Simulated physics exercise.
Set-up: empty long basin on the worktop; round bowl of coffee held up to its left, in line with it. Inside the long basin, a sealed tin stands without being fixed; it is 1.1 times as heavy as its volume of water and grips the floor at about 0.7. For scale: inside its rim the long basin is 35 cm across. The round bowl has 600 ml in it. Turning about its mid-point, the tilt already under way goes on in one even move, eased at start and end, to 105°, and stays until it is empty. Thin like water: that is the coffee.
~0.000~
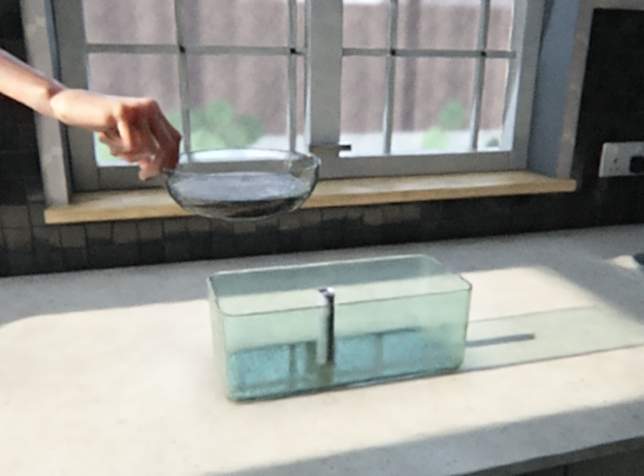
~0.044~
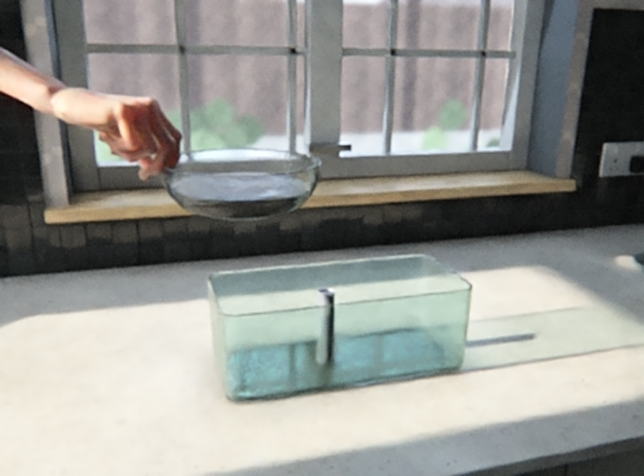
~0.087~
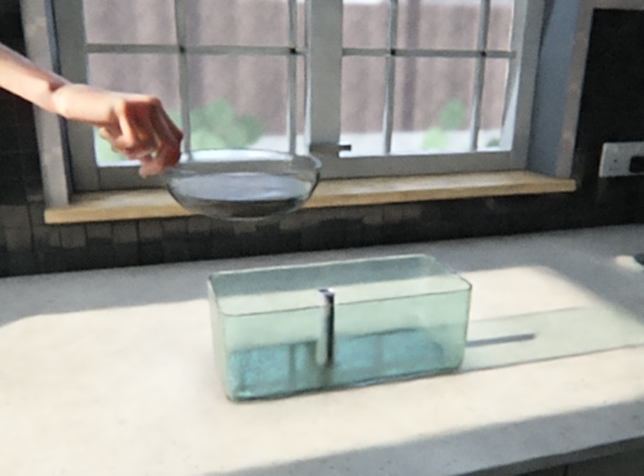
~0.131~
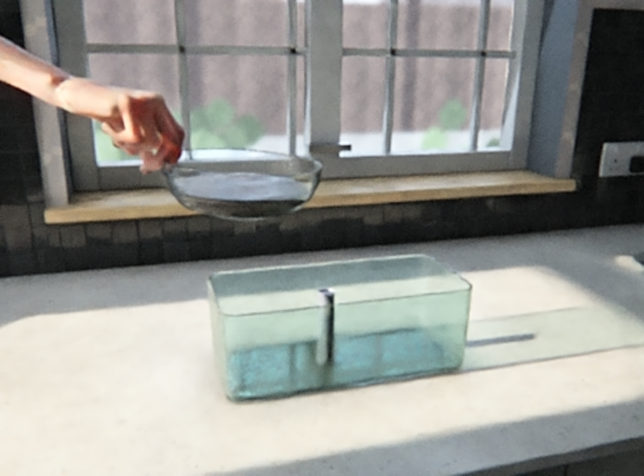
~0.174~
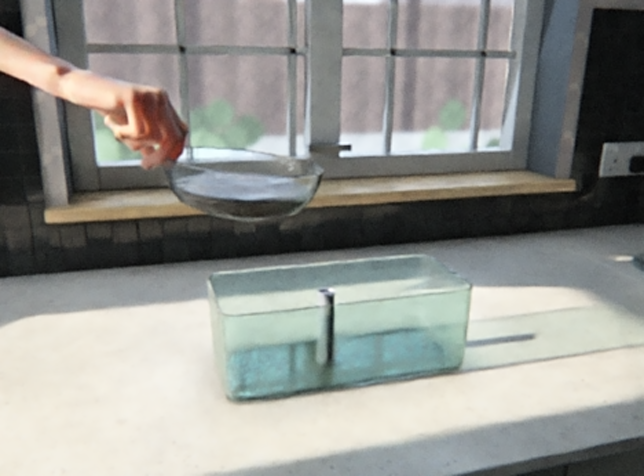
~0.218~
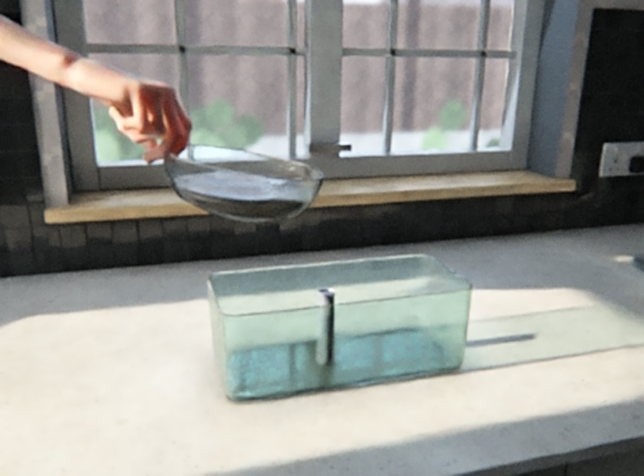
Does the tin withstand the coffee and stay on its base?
Yes, it is still on its base.
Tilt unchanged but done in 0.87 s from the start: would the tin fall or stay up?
Result: Tin upright.
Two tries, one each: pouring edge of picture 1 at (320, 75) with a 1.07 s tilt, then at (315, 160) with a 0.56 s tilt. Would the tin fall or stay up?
First it tips over; then it stays on its base.
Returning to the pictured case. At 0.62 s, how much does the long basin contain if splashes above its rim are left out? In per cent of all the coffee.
Roughly 20 per cent.
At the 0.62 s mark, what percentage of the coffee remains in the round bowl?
Fraction remaining: Approx. 36 per cent.
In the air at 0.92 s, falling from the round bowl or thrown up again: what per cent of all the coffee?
Estimate: Around 5 per cent.
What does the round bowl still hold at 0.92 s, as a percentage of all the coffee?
Near 1 percent, more or less.
Then, 0.62 s in, the tilt is 66° and 35 per cent is still to pour; the tin stands where it began.
Then, 0.92 s in, the tilt is 100° and 1 per cent is still to pour; the tin stands where it began.
Then, 1.23 s in, the tilt is 105° and 0 per cent is still to pour; the tin stands where it began.
Then, 1.57 s in, the tilt is 105° and 0 per cent is still to pour; the tin stands where it began.
Finally, the tin stands where it began.
